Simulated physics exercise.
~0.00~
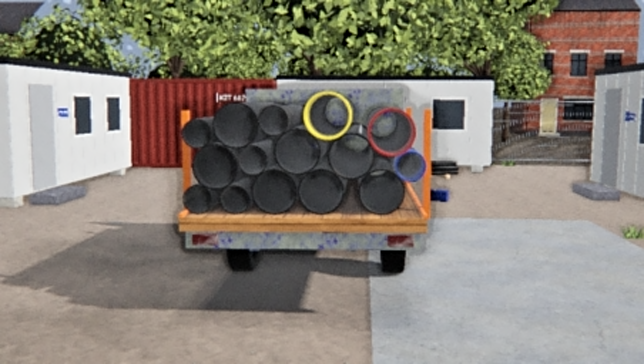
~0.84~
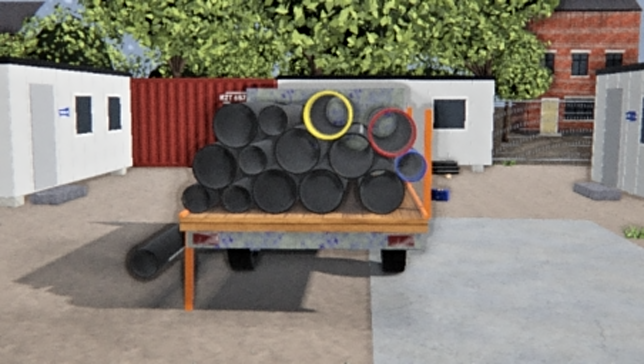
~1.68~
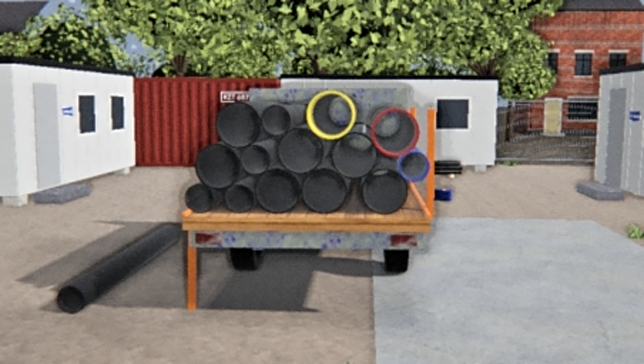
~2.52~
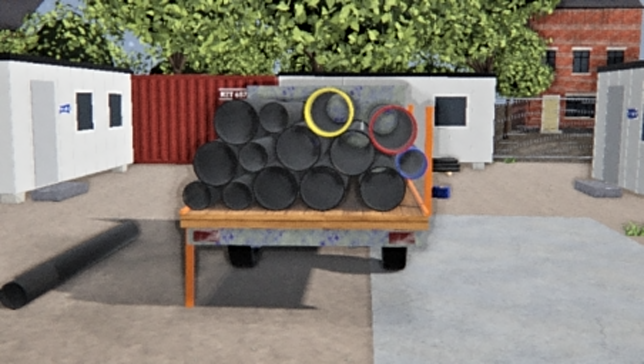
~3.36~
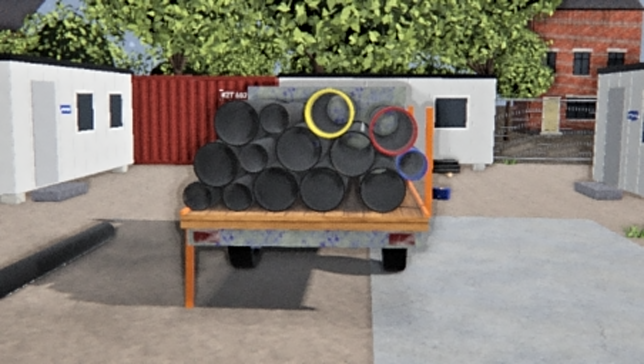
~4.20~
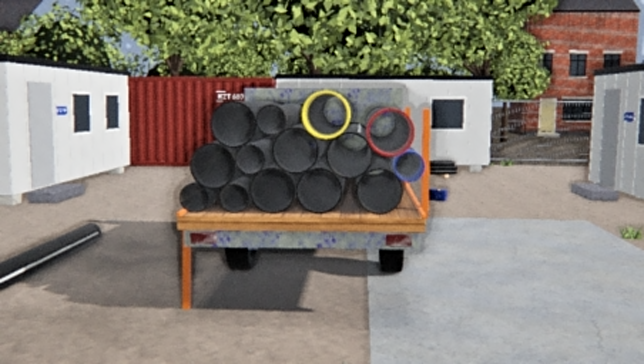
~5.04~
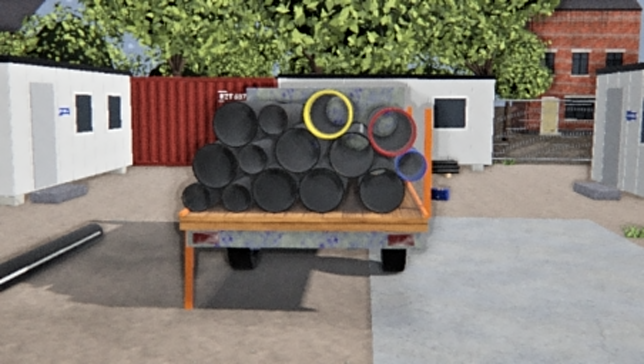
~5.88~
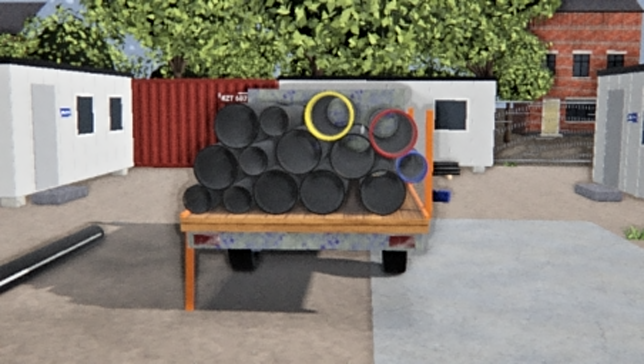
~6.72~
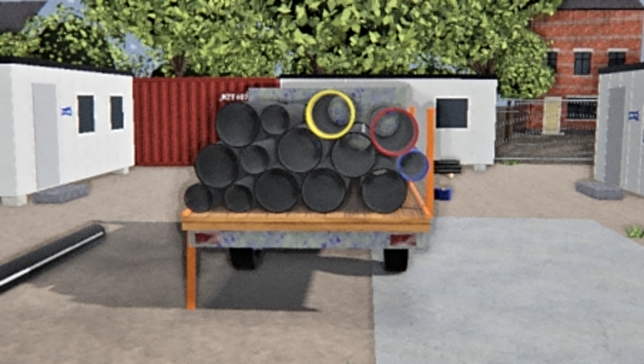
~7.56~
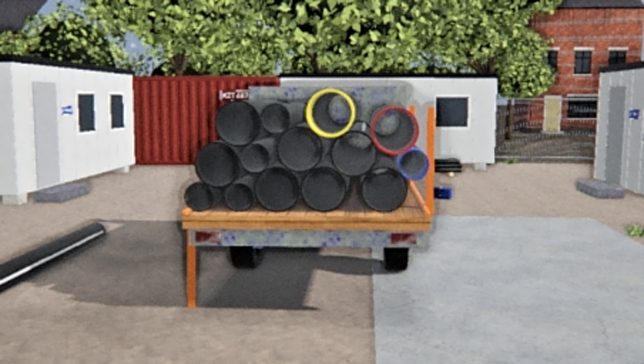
A stack of dark pipes sits on the flat wooden deck of a parked trailer, seen from behind in a yard with white cabins, a red container, trees and a brick building. Near the upper right of the load, one pipe has a yellow rim, another red, and a smaller one blue. The orange posts on the left swing down and hang below the deck. One dark pipe drops off that side, rolls left across the ground and comes to rest at the left edge of the view. The rest stay stacked, the coloured ones still in place.
